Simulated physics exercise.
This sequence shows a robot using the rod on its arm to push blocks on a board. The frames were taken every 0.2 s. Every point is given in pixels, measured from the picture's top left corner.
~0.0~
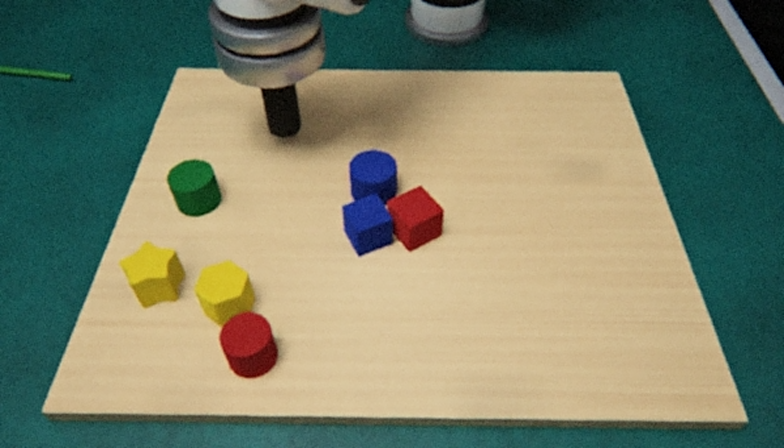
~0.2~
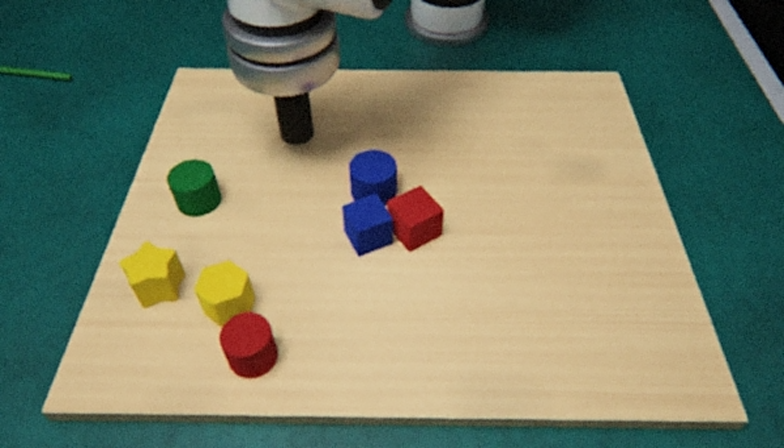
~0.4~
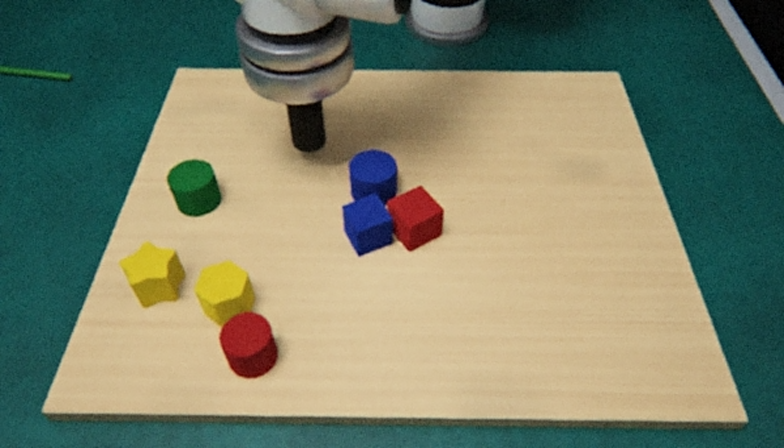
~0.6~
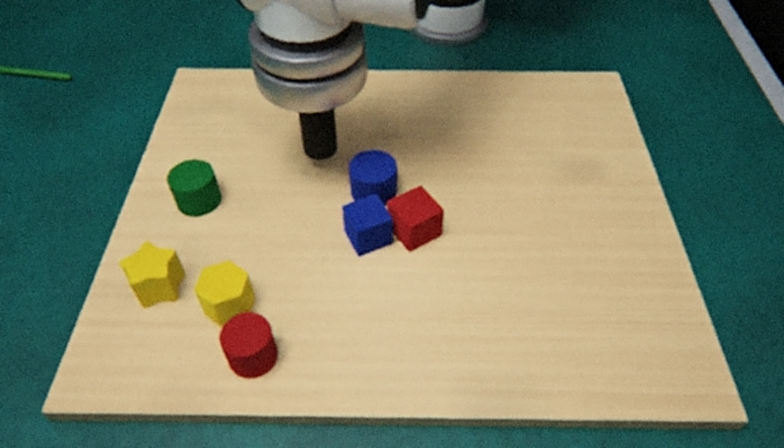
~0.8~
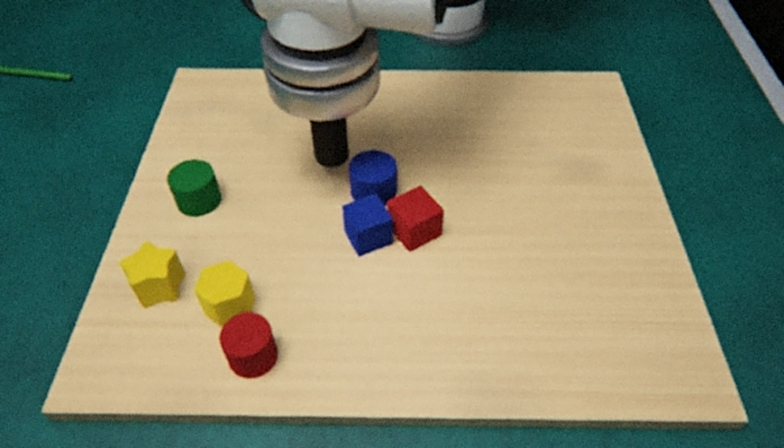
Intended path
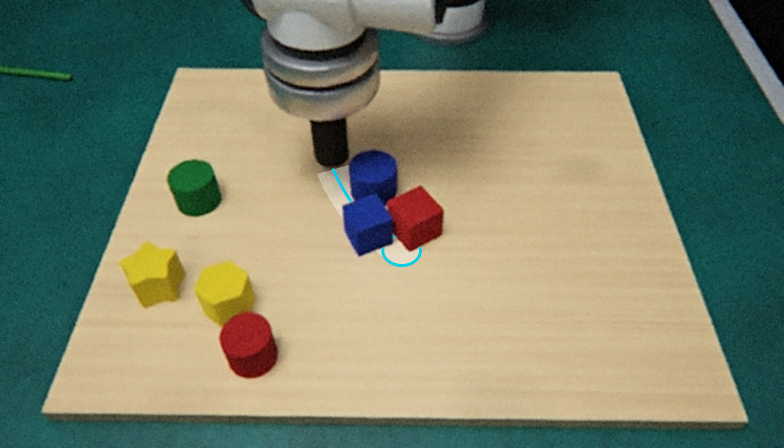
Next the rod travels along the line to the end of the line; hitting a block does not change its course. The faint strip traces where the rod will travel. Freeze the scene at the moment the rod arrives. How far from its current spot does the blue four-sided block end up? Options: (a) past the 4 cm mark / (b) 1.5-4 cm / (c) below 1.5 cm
Letter a.
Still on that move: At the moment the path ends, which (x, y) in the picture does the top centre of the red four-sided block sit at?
By then it is at (440, 212).
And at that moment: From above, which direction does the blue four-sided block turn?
Clockwise, from overhead.
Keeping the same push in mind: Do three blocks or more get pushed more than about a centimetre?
Final answer: Yes.
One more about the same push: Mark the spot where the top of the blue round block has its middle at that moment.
Top centre: (404, 178).
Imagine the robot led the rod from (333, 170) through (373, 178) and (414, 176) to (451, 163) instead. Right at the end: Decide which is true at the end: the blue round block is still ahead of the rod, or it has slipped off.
The rod no longer has it in front.
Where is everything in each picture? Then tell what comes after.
In the first frame, lower end of the rod at (285, 127), tops of blocks, blue four-sided block at (367, 212), blue round block at (373, 165), red four-sided block at (416, 205).
In the second frame, rod at (297, 134), blocks as before.
In the third frame, rod at (309, 141), blocks as before.
In the fourth frame, rod at (321, 149), blocks as before.
In the fifth frame, rod at (332, 156), blue four-sided block at (367, 212), blue round block at (373, 165), red four-sided block at (416, 205).
The drawn path runs from (333, 170) via (359, 211), ending at (402, 250).
On the path given first. One third of the way, rod at (347, 184); blue round block at (389, 174).
Two thirds of the way, rod at (371, 211); blue four-sided block at (375, 229), turned 20° clockwise; blue round block at (404, 178); red four-sided block at (425, 209), turned 20° clockwise.
At the end, rod at (402, 237); blue four-sided block at (386, 255), turned 60° clockwise; blue round block at (404, 178); red four-sided block at (440, 212).
